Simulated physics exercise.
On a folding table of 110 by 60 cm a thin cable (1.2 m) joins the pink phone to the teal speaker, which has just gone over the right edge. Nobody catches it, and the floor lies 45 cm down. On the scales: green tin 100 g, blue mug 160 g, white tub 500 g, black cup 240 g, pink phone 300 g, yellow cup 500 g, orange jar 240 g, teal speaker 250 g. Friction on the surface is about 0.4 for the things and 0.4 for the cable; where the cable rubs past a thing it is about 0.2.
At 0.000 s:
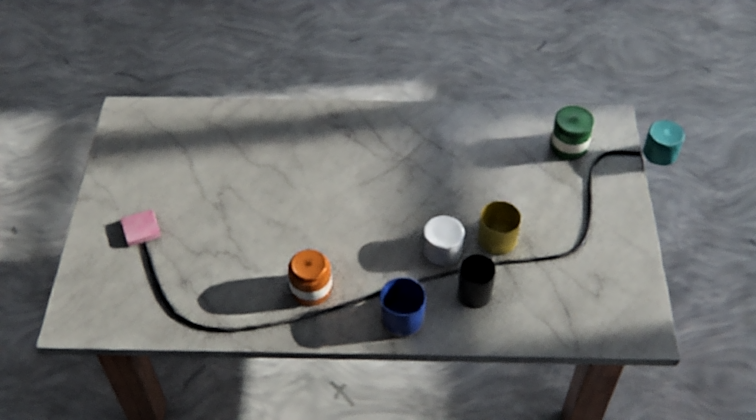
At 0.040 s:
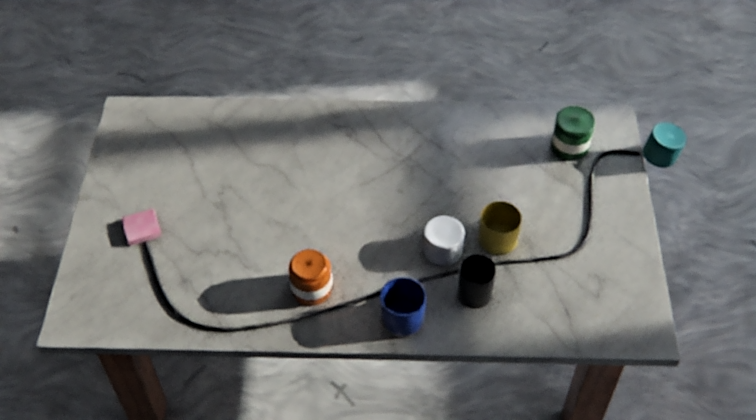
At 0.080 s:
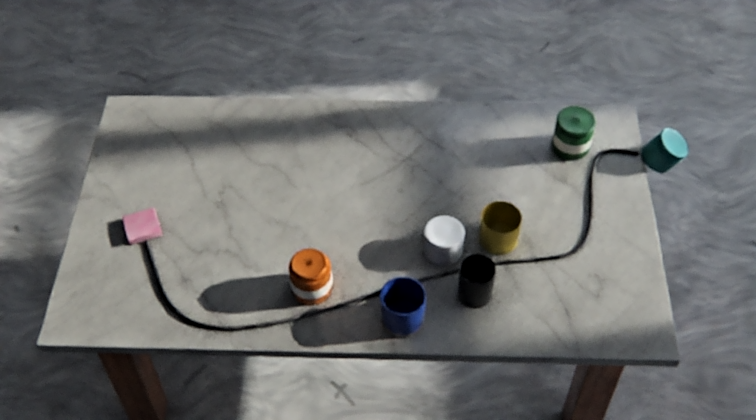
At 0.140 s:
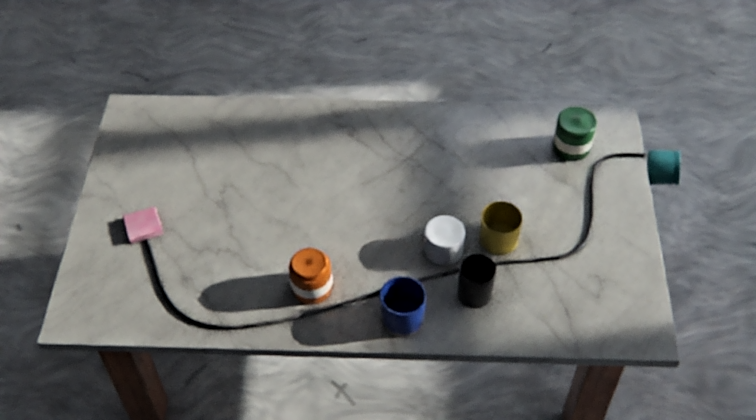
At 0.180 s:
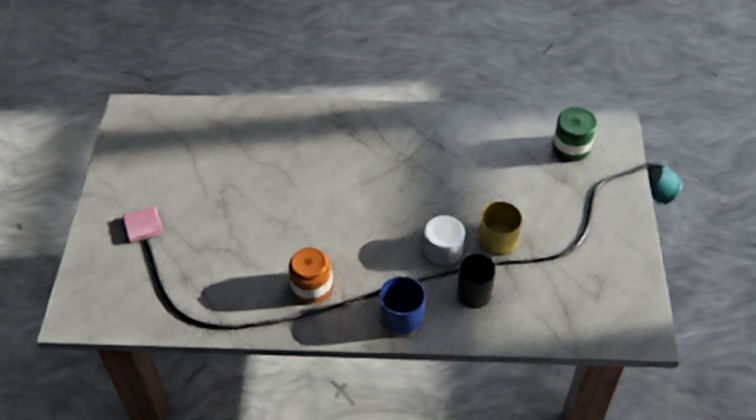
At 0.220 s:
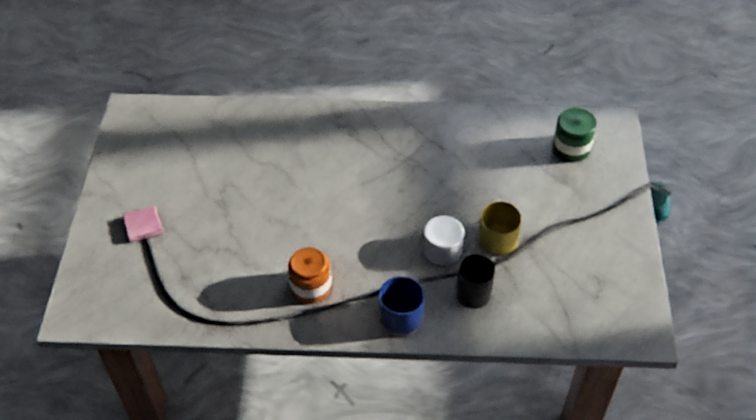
The footage shows a marble-topped table holding a pink block, tins, cups and a dark cable linked to a teal cylinder, which tips and drops past the right edge, drawing the slack cable straighter while everything else barely moves.
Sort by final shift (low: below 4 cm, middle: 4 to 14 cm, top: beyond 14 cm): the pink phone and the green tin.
The pink phone moves a moderate way, the green tin barely shifts.
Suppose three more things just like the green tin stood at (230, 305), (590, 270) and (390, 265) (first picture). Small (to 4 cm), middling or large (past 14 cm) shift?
In turn: Large, small, small.
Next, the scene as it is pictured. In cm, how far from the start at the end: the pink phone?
Pink phone 8 cm.
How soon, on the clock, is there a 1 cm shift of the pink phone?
About: Pink phone 0.34 s.
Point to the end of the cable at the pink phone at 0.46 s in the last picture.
At about (190, 235).
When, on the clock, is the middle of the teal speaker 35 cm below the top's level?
About: 0.50 s.
By 0.5 s, the cable's tail end at (190, 235); pink phone 6 cm off its start, teal speaker over the edge, orange jar 4 cm off its start.
By 0.7 s, the cable's tail end at (194, 238); pink phone 7 cm off its start, teal speaker over the edge, orange jar 4 cm off its start.
By 1.0 s, the cable's tail end at (194, 238); pink phone 7 cm off its start at (175, 233), teal speaker over the edge, orange jar 4 cm off its start at (314, 241).
By 1.2 s, the cable's tail end at (194, 238); pink phone 7 cm off its start, teal speaker over the edge, orange jar 4 cm off its start.
By 2.4 s, the cable's tail end at (194, 238); pink phone 7 cm off its start at (175, 233), green tin 0 cm off its start at (578, 121), teal speaker over the edge, orange jar 4 cm off its start at (314, 241).
